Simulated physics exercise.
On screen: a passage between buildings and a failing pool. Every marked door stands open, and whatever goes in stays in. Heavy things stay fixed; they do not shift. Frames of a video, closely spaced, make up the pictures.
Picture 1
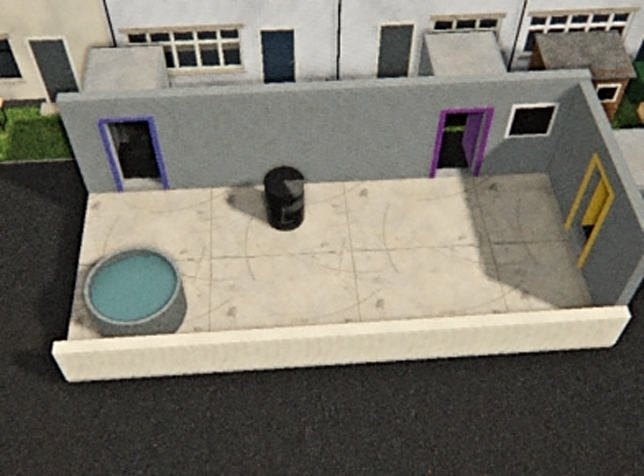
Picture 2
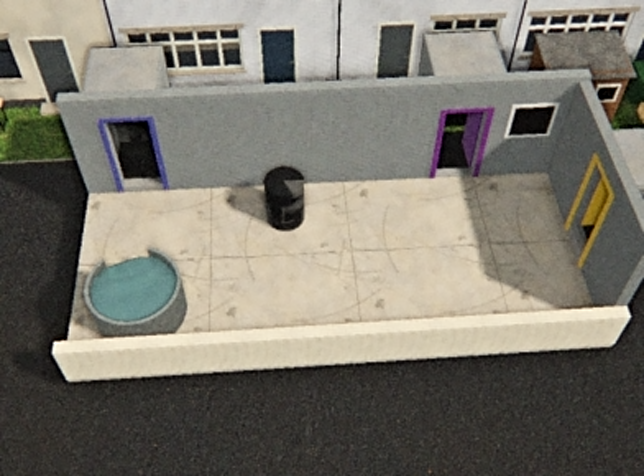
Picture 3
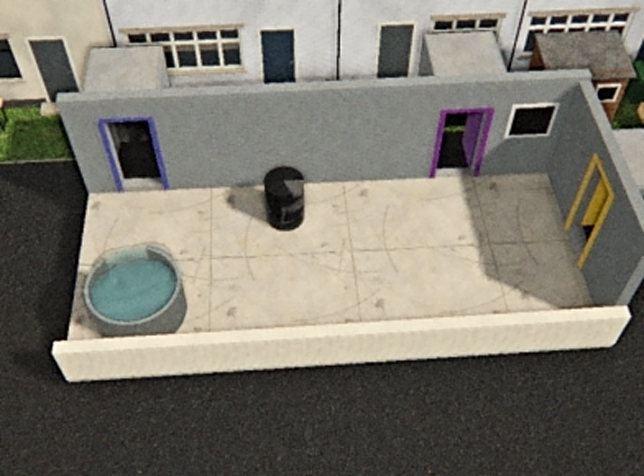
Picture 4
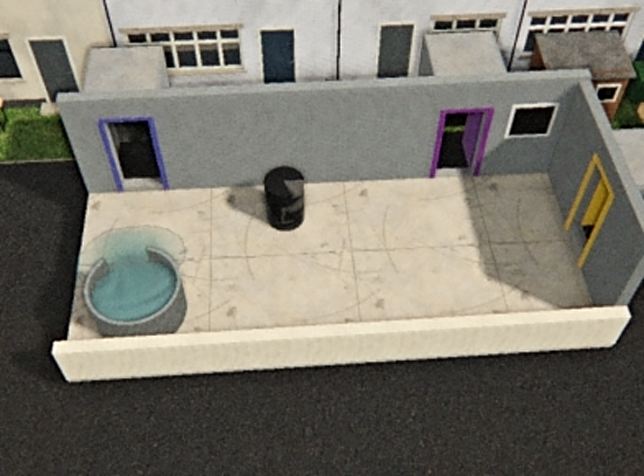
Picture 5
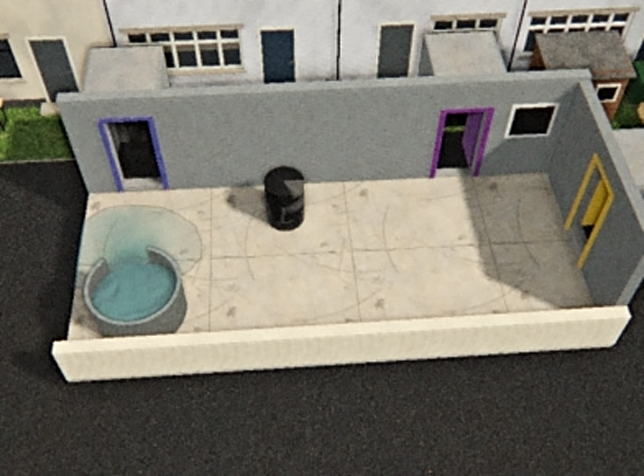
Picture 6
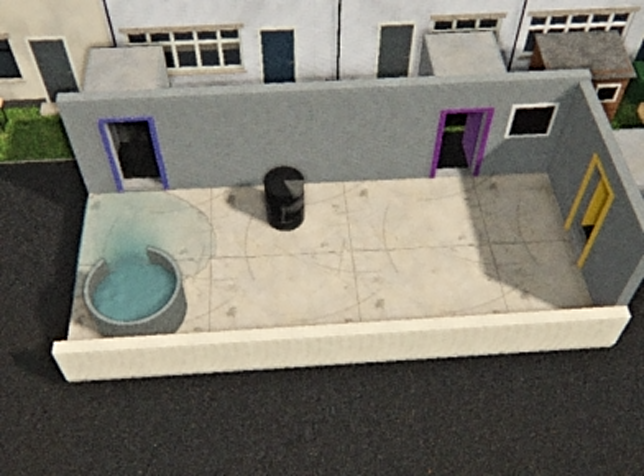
In a walled yard between buildings, water pours from the far side of a round pool, spreading across the pale paving.
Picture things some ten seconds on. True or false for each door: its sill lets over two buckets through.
The yellow door false; the purple door false; the blue door true.
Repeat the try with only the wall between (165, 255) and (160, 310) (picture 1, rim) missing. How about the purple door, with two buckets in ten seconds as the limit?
Door by door: Purple door crosses the line.
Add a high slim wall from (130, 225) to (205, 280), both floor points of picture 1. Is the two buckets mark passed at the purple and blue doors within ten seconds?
Note - purple safe / blue safe.
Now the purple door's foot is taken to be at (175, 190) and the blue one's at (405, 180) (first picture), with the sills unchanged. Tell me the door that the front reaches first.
I'd name the one in purple.
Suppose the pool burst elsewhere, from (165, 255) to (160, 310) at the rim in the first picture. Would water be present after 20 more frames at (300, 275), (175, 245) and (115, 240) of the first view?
Respectively: Drenched, parched and parched.
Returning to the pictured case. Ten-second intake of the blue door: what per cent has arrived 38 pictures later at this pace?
Roughly 100 per cent.
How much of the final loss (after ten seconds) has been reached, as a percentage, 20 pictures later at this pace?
My guess would be around 70 percent.
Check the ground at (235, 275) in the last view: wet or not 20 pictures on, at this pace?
Lab note - point status: Unflooded.
A moment on, water covers 15 % of the floor; the yellow door not reached, the purple door not reached, the blue door over two buckets in.
Next, water covers 15 % of the floor; the yellow door not reached, the purple door not reached, the blue door far over two buckets in.
Then, water covers 25 % of the floor; the yellow door not reached, the purple door not reached, the blue door far over two buckets in.
Later, water covers 50 % of the floor; the yellow door not reached, the purple door wet at the sill, nothing in, the blue door far over two buckets in.
In the end, water covers 60 % of the floor; the yellow door wet at the sill, nothing in, the purple door wet at the sill, nothing in, the blue door far over two buckets in.
